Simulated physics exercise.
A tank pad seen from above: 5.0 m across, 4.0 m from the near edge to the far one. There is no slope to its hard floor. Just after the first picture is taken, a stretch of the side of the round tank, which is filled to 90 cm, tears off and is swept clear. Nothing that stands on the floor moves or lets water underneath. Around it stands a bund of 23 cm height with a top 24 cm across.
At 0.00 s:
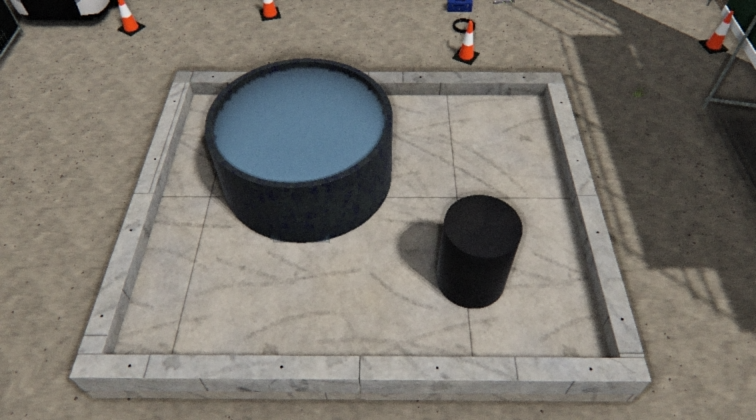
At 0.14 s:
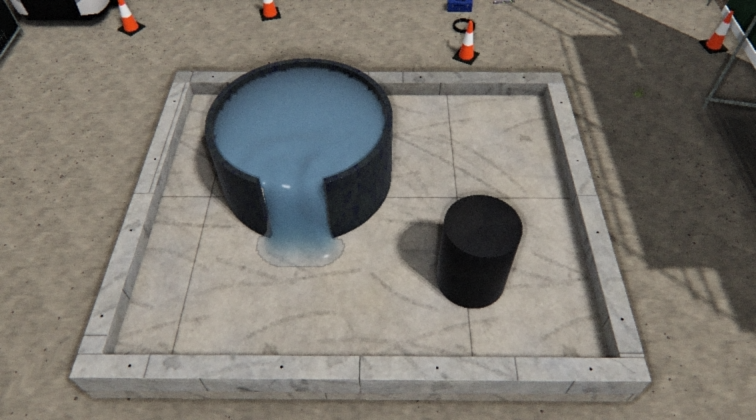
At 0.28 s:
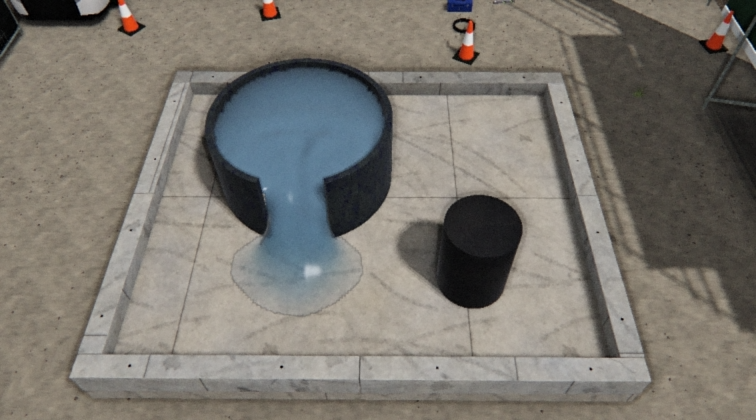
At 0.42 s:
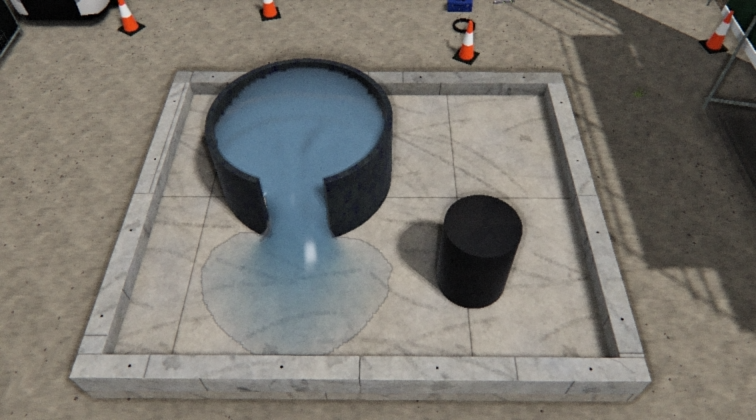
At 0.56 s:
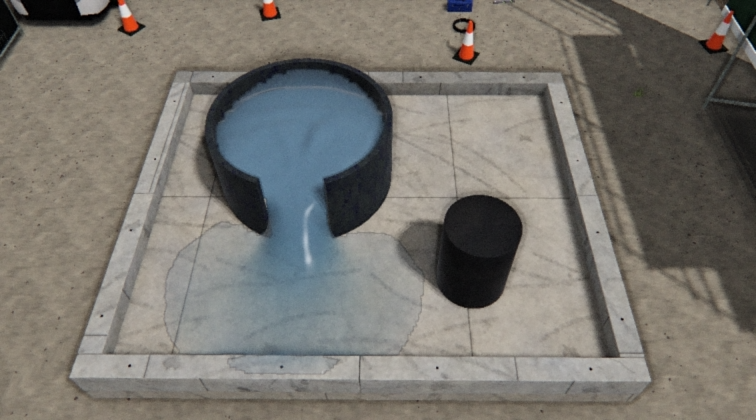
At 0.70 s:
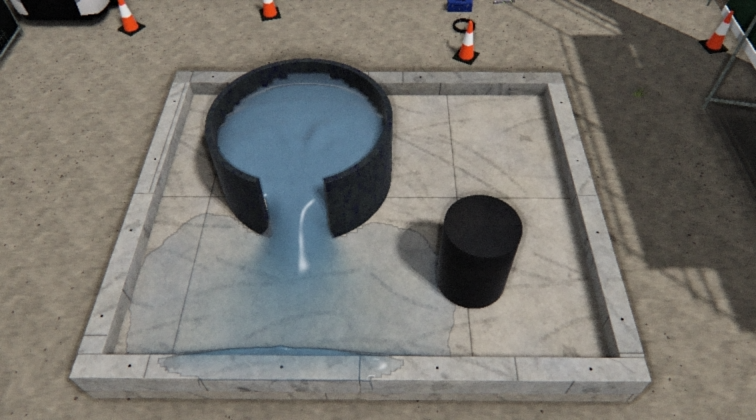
A flat pad of pale concrete slabs, seen from above by a still camera, lies on brown gravelly ground with orange-and-white cones beyond it. Inside its low grey rim, a round black-walled tank of blue water stands at the upper left and a black cylinder at the right. The tank's front opens, and water pours through the gap, fanning across the floor to the near rim and spreading sideways along it as the tank's level drops slightly.
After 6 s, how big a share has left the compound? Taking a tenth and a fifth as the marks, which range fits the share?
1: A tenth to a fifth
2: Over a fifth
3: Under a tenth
The answer is 1.
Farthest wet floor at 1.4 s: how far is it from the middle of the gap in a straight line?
3.4 m.
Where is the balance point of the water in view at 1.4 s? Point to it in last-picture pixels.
Around (304, 219) in the last picture.
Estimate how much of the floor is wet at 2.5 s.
55 %.
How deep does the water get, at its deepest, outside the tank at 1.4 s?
Depth max: Approx. 55 cm.
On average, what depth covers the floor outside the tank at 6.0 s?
Depth: ~ 10 cm.
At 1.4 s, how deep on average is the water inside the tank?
Mean depth: Some 59 cm.
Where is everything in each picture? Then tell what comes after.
In the first frame, the round tank at (300, 122) is whole and still, 90 cm deep.
In the second frame, water pours out at (298, 222) and has run 0.4 m, to (338, 248); deepest outside 48 cm, 90 cm at the round tank's back.
In the third frame, water pours out at (298, 223) and has run 0.9 m, to (300, 309); deepest outside 56 cm, 90 cm at the round tank's back.
In the fourth frame, water pours out at (298, 224) and has run 1.5 m, to (295, 357); deepest outside 51 cm, 88 cm at the round tank's back.
In the fifth frame, water pours out at (298, 223) and has run 1.8 m, to (379, 364); deepest outside 51 cm, 80 cm at the round tank's back.
In the sixth frame, the front is at (137, 362), 2.1 m from the gap at (298, 222); 4.7 m2 of floor is under water; 76 cm left at the back of the round tank.
After 1.1 s water covers 30 % of the floor and is deepest (62 cm) near (294, 363); 0 % is over the wall.
After 1.4 s water covers 35 % of the floor and is deepest (55 cm) near (276, 363); 2 % is over the wall.
After 2.5 s water covers 55 % of the floor and is deepest (38 cm) near (113, 362); 12 % is over the wall.
After 4.0 s water covers 80 % of the floor and is deepest (27 cm) near (113, 362); 16 % is over the wall.
After 6.0 s water covers 85 % of the floor and is deepest (22 cm) near (385, 96); 17 % is over the wall.
